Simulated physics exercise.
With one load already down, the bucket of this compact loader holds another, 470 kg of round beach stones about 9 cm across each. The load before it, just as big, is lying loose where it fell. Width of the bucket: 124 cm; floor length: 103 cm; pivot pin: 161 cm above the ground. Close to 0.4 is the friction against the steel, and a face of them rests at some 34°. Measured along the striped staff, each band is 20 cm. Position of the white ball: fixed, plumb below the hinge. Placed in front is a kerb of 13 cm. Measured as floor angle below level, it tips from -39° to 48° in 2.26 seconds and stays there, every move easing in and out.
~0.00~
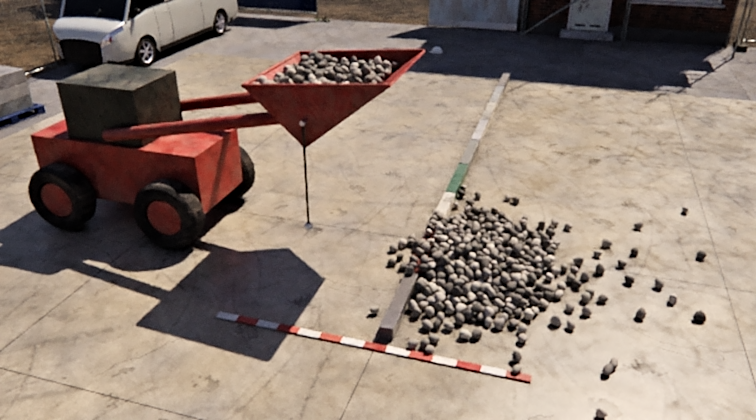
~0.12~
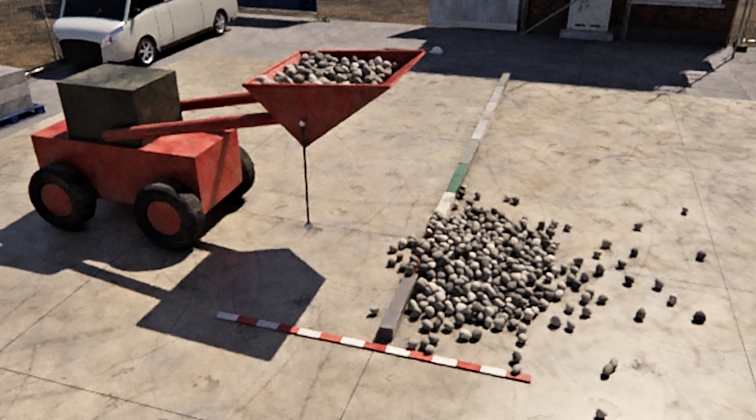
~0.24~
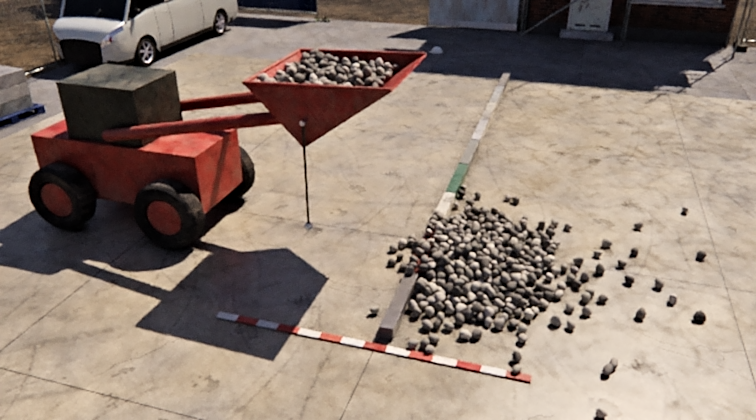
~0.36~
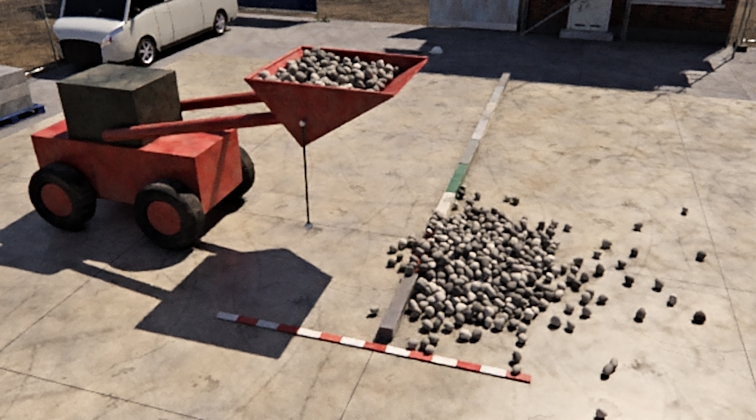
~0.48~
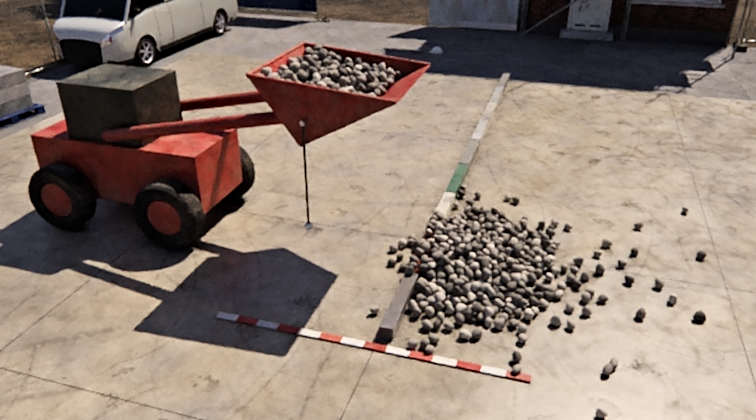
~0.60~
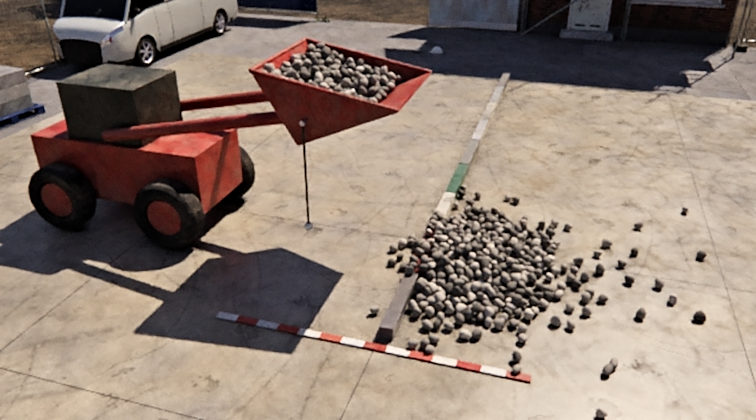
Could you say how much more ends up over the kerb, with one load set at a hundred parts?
I'd put it at 39 parts in every hundred.
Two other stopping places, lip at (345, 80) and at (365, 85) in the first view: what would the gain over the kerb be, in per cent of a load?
First place: Roughly 5 %; second place: Roughly 15 %.
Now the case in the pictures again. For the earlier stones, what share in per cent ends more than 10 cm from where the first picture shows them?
Roughly 10 % of them.
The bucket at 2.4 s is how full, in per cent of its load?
Close to 0 in a hundred.
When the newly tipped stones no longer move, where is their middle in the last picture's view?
Their middle rests near (414, 245).
After 1.7 s the floor is at 34°; in per cent of one load, 90 in the bucket, 15 on this side of the kerb, 94 over the kerb; the foremost stones are at (701, 271).
After 2.4 s the floor is at 48°; in per cent of one load, 1 in the bucket, 72 on this side of the kerb, 127 over the kerb; the foremost stones are at (701, 271).
After 2.7 s the floor is at 48°; in per cent of one load, 0 in the bucket, 67 on this side of the kerb, 133 over the kerb; the foremost stones are at (701, 271).
After 5.5 s the floor is at 48°; in per cent of one load, 0 in the bucket, 66 on this side of the kerb, 134 over the kerb; the foremost stones are at (701, 271). Net gain over the kerb, 39.
